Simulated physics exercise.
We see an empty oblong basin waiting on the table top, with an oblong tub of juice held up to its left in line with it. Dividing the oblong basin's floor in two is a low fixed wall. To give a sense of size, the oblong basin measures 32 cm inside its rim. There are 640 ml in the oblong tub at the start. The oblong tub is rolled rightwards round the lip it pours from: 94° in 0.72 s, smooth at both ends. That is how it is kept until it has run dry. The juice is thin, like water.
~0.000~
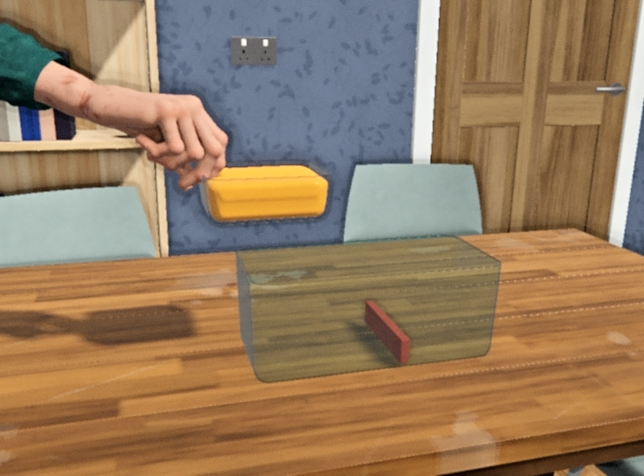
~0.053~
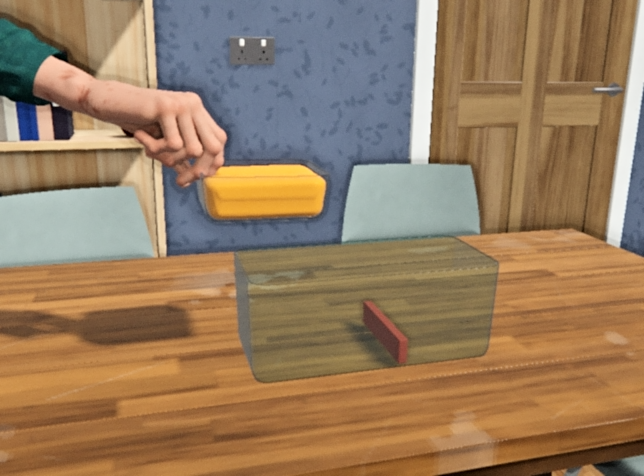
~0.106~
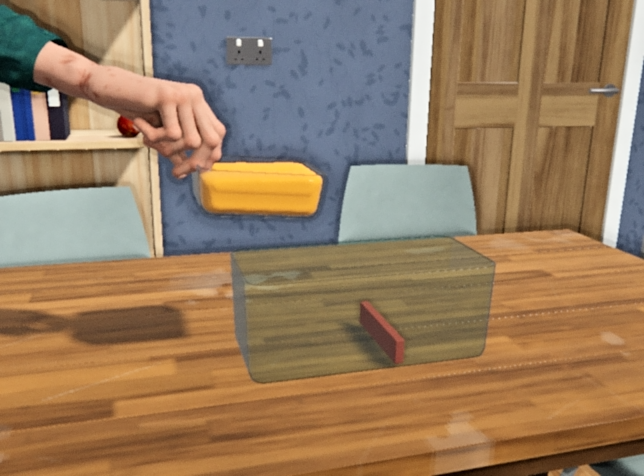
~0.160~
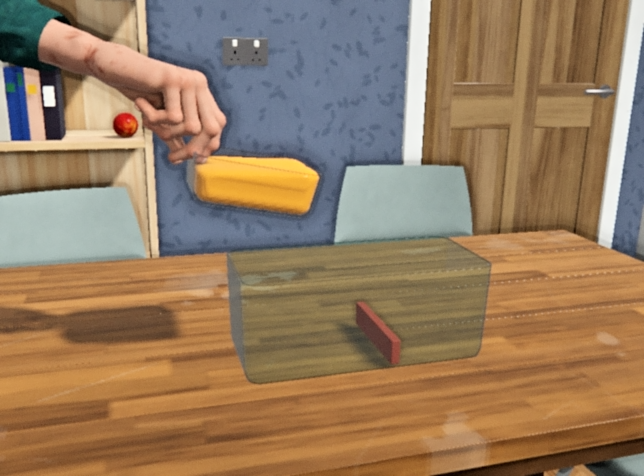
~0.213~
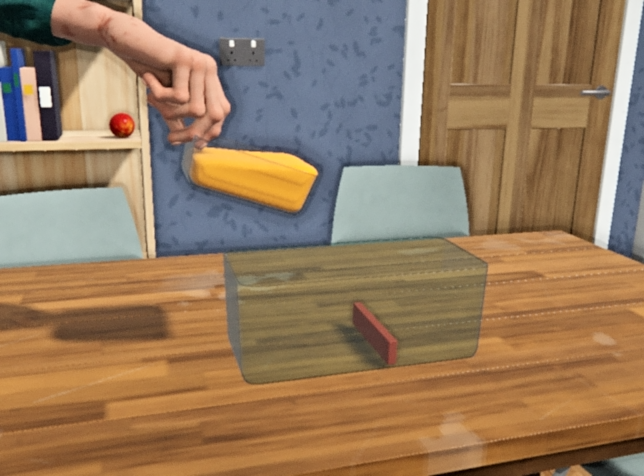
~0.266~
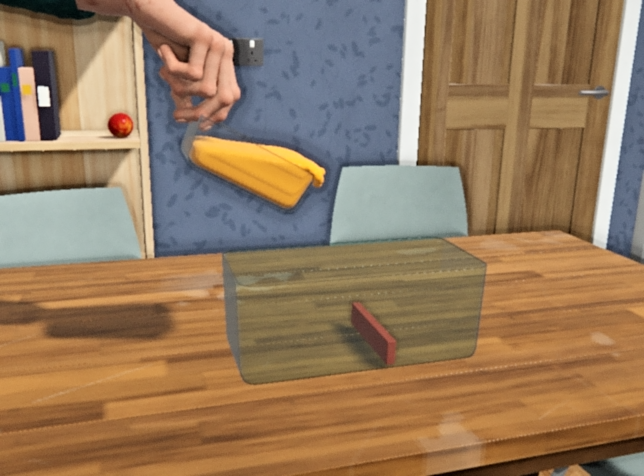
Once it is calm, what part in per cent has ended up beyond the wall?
About 57 per cent ends up there.
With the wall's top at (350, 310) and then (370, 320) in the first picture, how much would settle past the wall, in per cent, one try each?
I'd put it at about 80 per cent for the first and about 65 per cent for the second.
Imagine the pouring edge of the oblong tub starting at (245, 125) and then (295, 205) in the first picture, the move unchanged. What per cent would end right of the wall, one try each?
Respectively about 15 and 30 percent.
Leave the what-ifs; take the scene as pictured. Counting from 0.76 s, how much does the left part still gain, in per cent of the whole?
About 18 percent.
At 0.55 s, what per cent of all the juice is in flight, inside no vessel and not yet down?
Roughly 60 percent.
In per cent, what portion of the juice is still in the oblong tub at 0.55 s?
Some 16 % of it is still there.
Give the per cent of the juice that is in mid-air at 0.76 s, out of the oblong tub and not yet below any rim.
About 7 per cent.
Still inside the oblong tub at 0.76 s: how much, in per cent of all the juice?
About 2 percent.
After 0.55 s the tilt is 82° and 17 per cent is still to pour, 8 is left of the wall and 14 right of it.
After 0.76 s the tilt is 94° and 2 per cent is still to pour, 17 is left of the wall and 68 right of it.
After 0.98 s the tilt is 94° and 0 per cent is still to pour, 30 is left of the wall and 59 right of it.
After 1.22 s the tilt is 94° and 0 per cent is still to pour, 34 is left of the wall and 57 right of it.
In the end 34 per cent lies left of the wall, 57 right of it and 9 outside.
